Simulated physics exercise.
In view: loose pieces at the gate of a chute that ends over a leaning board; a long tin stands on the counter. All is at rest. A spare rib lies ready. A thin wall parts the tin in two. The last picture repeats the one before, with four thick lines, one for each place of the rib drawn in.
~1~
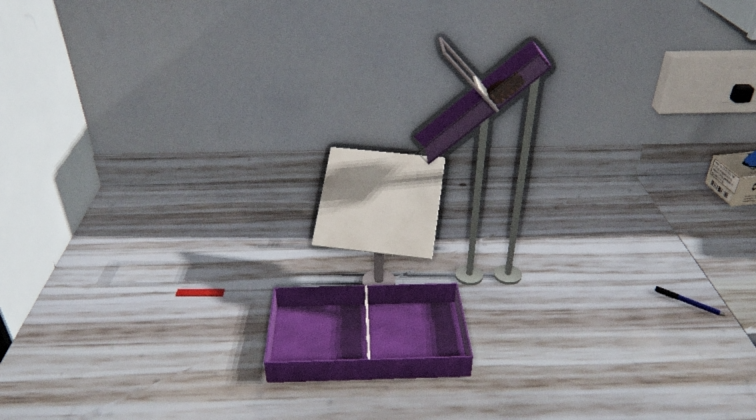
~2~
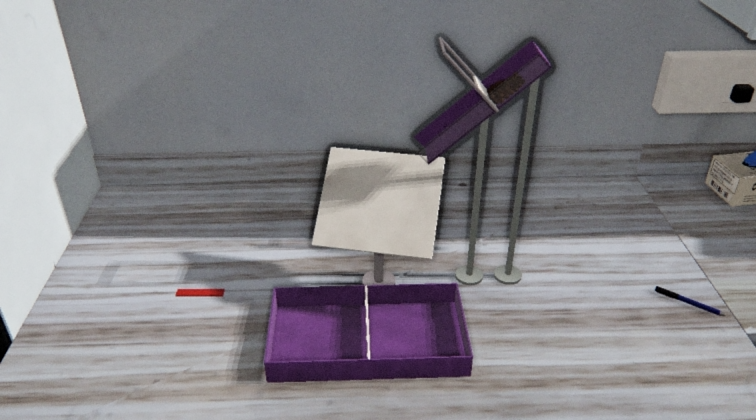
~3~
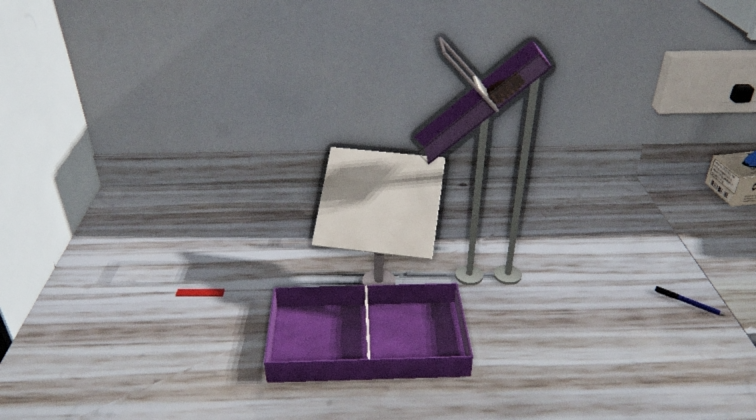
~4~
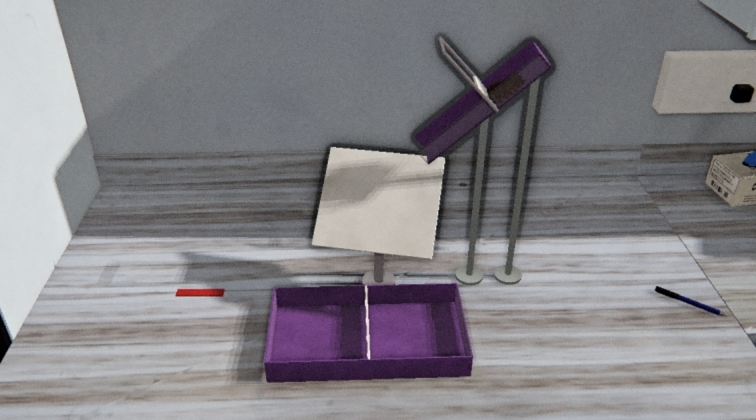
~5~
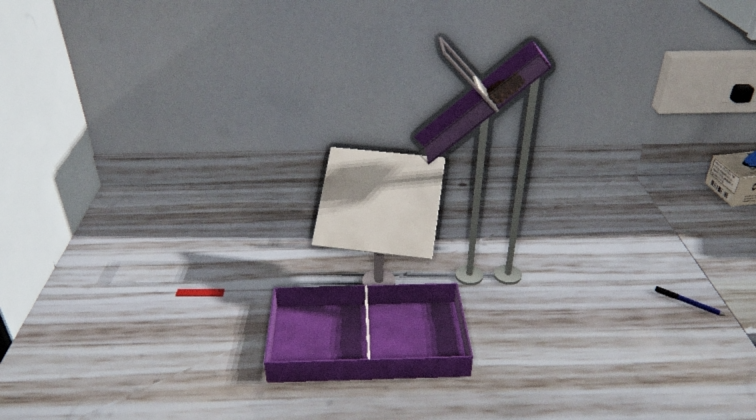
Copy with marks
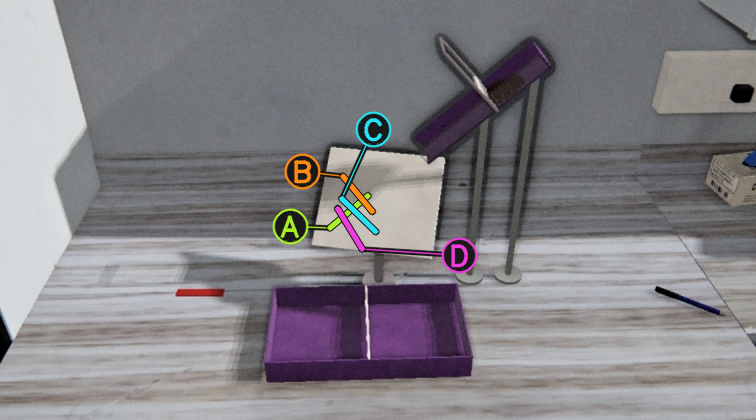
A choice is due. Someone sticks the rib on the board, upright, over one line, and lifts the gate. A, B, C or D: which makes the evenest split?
Line B.
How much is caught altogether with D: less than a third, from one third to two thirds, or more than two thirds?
Line D gives more than two thirds.
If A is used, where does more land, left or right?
Left.
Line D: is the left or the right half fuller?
Right.
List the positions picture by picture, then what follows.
The first picture shows load behind the gate at (499, 89), allspice berries; lip of the chute at (427, 156), sloping fairly steeply.
The second picture shows middle of the board at (379, 201), tilted fairly steeply; middle of its low edge at (371, 252); of its high edge at (387, 152).
The third picture shows front corners of the tin at (265, 362) and (472, 356); front end of its middle wall at (369, 359); gate still shut at (479, 85).
The fourth picture shows middle of the load at (499, 89); lip at (427, 156).
The fifth picture shows middle of the load at (499, 89); lip at (427, 156).
On the marked copy, line A from (368, 195) to (329, 228); line B from (342, 176) to (372, 211); line C from (341, 198) to (375, 231); line D from (337, 208) to (362, 249).
With A, of what is caught, nearly all in the left half, a small part in the right.
With B, of what is caught, about half in the left half, about half in the right.
With C, of what is caught, a small part in the left half, most in the right.
With D, of what is caught, about a quarter in the left half, most in the right.
